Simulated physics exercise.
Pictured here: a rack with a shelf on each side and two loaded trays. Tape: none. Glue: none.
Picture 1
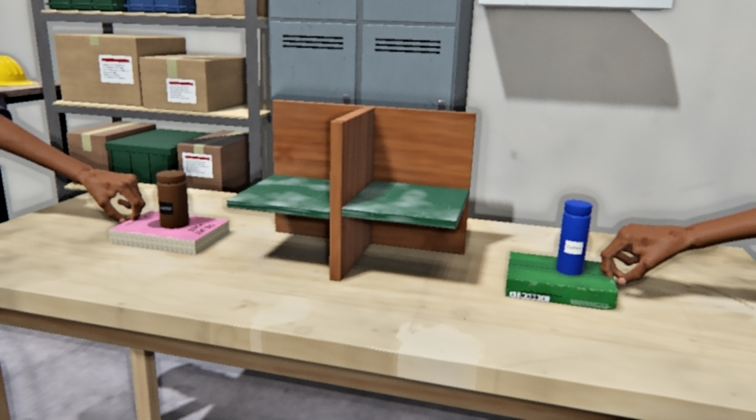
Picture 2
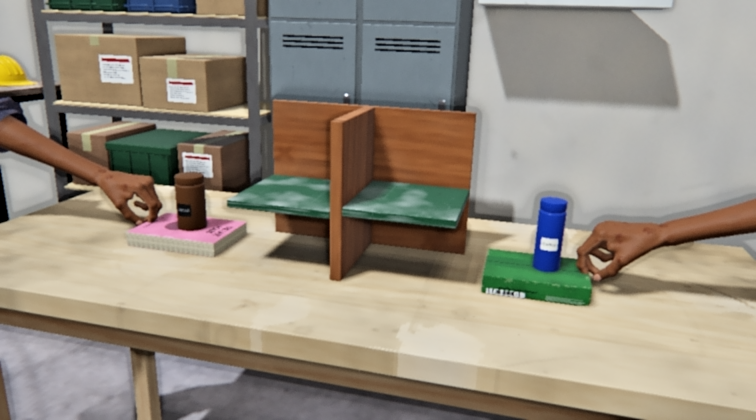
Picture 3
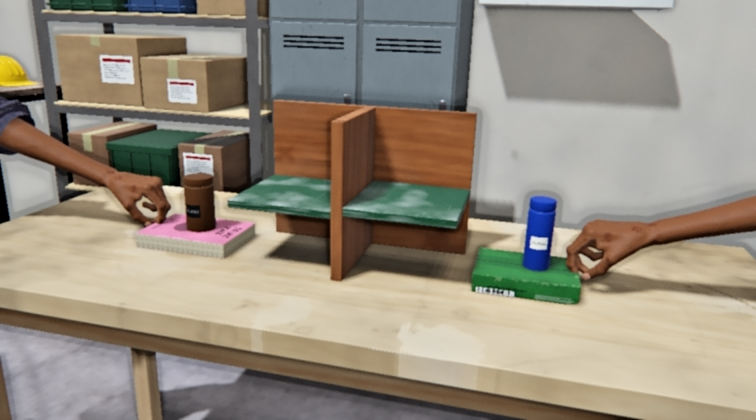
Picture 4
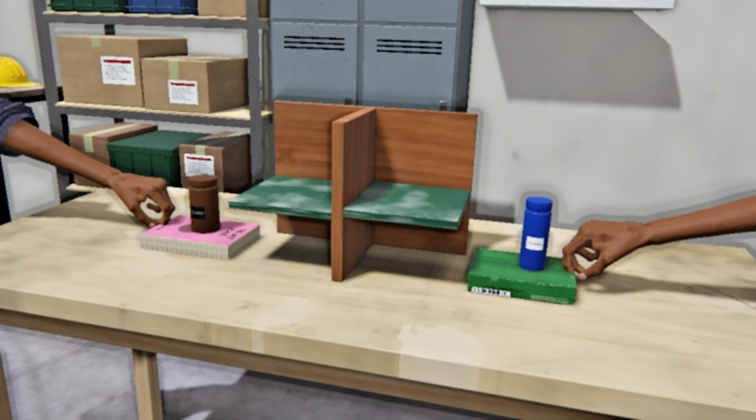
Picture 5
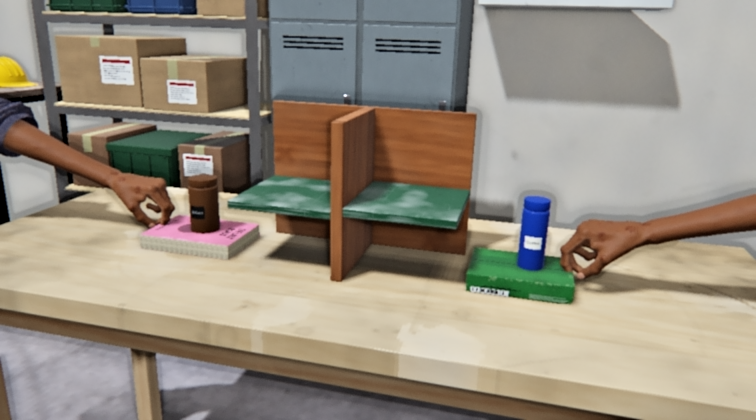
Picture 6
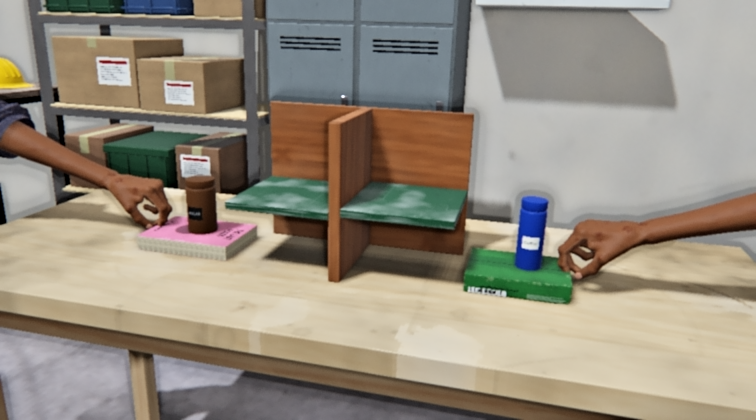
At the start, two hands at either side of a wooden table hold a pink book carrying a brown jar and a green box carrying a blue shaker, with a shelved rack between them. The hands slide both loads inward a short way, then barely move.
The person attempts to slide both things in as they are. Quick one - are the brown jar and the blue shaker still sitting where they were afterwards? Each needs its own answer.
The brown jar? No, it has been scraped off. The blue shaker? No, it has been scraped off.
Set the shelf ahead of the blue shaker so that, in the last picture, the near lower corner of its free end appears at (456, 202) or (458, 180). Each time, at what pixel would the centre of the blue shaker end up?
Resting pixels, in order: About (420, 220), about (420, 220).
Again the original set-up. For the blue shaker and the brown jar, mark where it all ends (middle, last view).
The blue shaker at (480, 256), the brown jar at (259, 224).
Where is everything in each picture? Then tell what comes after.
In the first picture, hands sliding the things forward; brown jar (173, 199); blue shaker (574, 238); pink book (171, 231).
In the second picture, hands sliding the things forward; blue shaker (550, 235); shelf (354, 189).
In the third picture, hands sliding the things forward; brown jar (200, 202); green box (525, 275).
In the fourth picture, hands sliding the things forward; blue shaker (536, 234); pink book (202, 236).
In the fifth picture, hands sliding the things forward; brown jar (204, 204); shelf (355, 190).
In the sixth picture, hands sliding the things forward; brown jar (202, 205); blue shaker (531, 233); green box (518, 275).
Then, 0.98 s later than the last frame, brown jar tilted by 14° near (239, 207); blue shaker riding along near (472, 227).
Then, 1.32 s later than the last frame, brown jar tilted by 56° near (240, 209); blue shaker tilted by 44° near (470, 228).
When it is over, the brown jar is knocked back, near (259, 223); the blue shaker is knocked back, near (480, 256).
